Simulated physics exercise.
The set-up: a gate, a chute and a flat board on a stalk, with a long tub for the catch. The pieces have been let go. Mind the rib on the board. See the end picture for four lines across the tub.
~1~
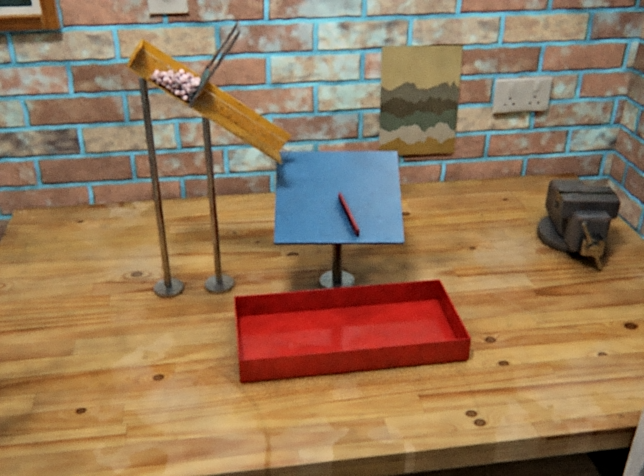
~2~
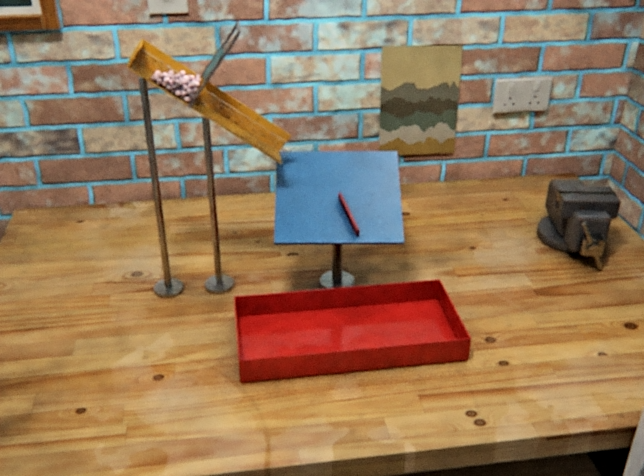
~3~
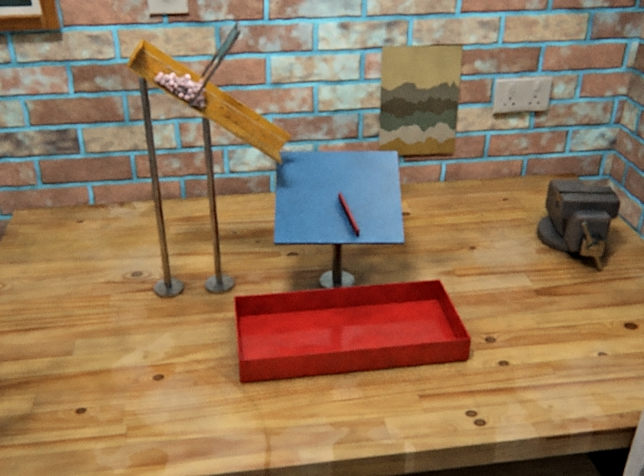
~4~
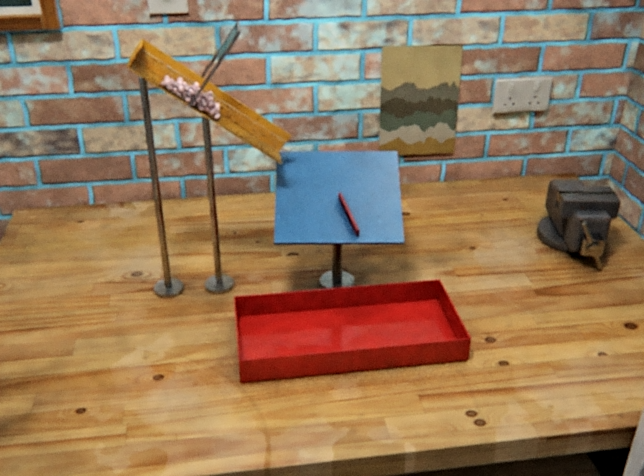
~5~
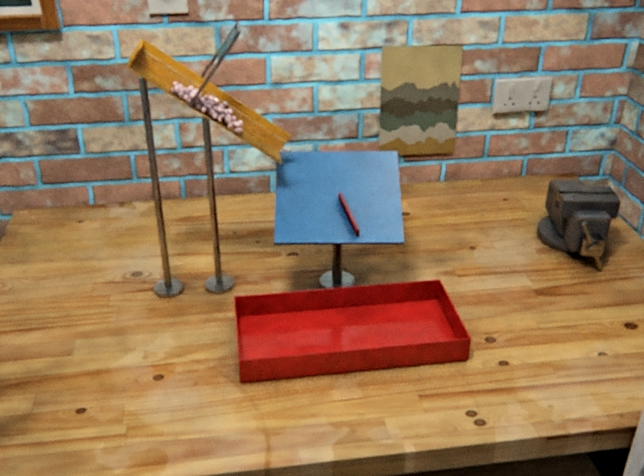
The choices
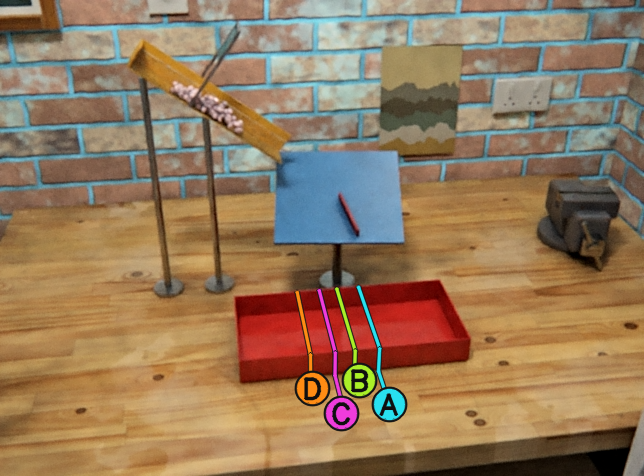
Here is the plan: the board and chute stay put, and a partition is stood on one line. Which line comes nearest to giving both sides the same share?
I would pick line A.
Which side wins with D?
More lands on the right.
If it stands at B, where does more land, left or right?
The right side.
On the marked copy, line A crosses the front rim at (379, 347); line B crosses the front rim at (355, 349); line C crosses the front rim at (335, 351); line D crosses the front rim at (310, 354).
Choosing A, of what is caught, about two thirds on the left of the divider, about a third on the right.
Choosing B, of what is caught, a small part on the left of the divider, nearly all on the right.
Choosing C, of what is caught, a stray few on the left of the divider, nearly all on the right.
Choosing D, of what is caught, a stray few on the left of the divider, nearly all on the right.
